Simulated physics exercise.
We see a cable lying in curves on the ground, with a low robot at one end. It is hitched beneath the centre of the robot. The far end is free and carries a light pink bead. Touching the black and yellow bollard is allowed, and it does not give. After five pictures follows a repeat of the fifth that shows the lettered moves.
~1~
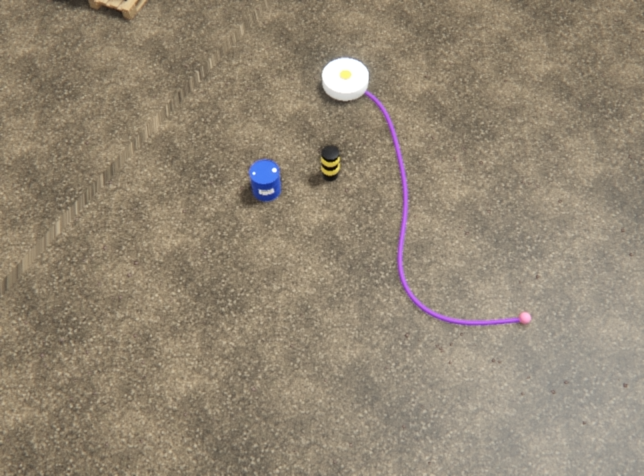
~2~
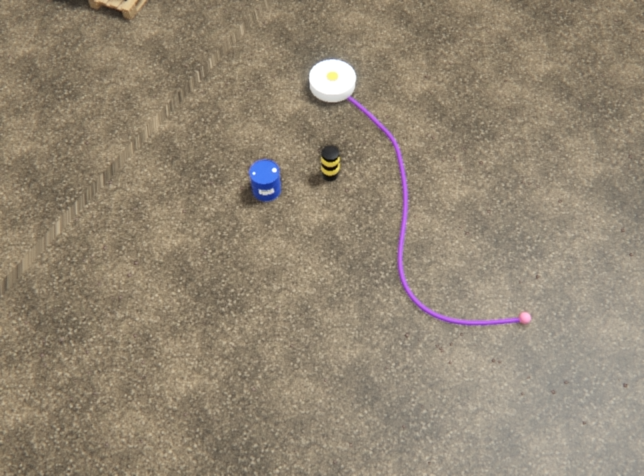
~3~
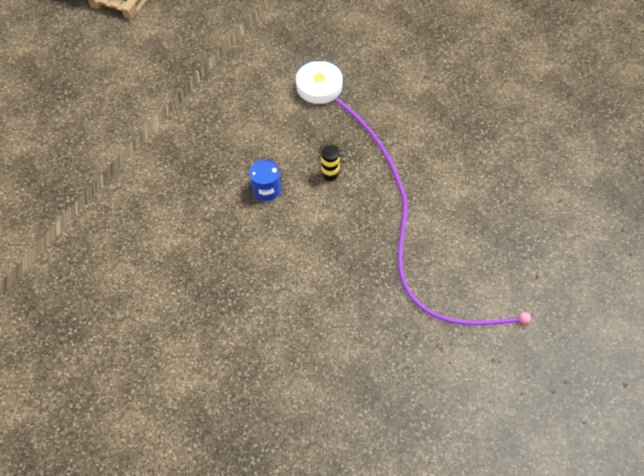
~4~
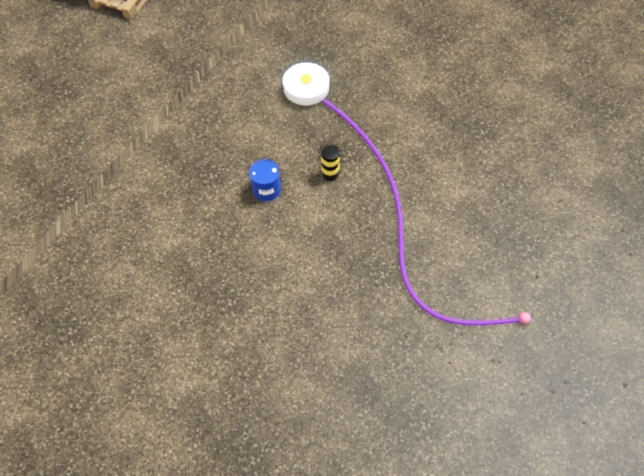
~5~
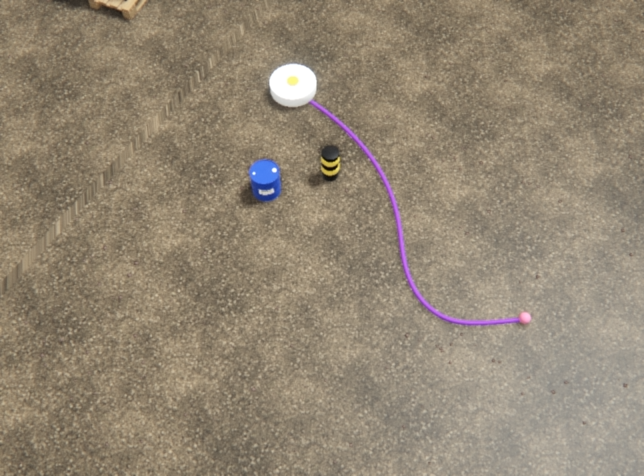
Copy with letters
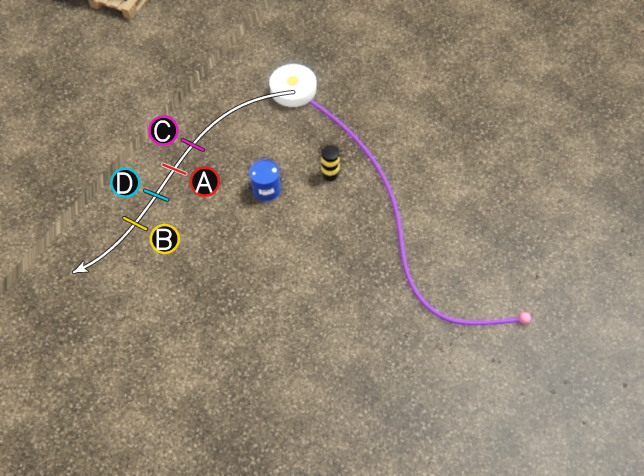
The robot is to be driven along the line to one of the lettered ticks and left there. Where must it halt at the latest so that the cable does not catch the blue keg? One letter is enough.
The farthest safe stop is D.
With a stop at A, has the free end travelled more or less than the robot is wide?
Less.
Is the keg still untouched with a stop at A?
Yes.
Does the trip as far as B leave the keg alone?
No.
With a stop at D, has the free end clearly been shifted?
By then, yes.
On the marked copy, A at (174, 169); B at (135, 224); C at (193, 145); D at (156, 195); the route from (293, 92) via (179, 162) to (74, 272).
With D. Early on, robot (232, 105), middle of the cable (377, 206), free end (521, 318).
Further on, robot (186, 147), middle of the cable (360, 195), free end (508, 318).
At the end, robot (154, 190), middle of the cable (344, 176), free end (481, 306); only the bollard has been touched, if anything.
As for the rest, A is safe but short; B brings the cable against the keg; C is safe but short.
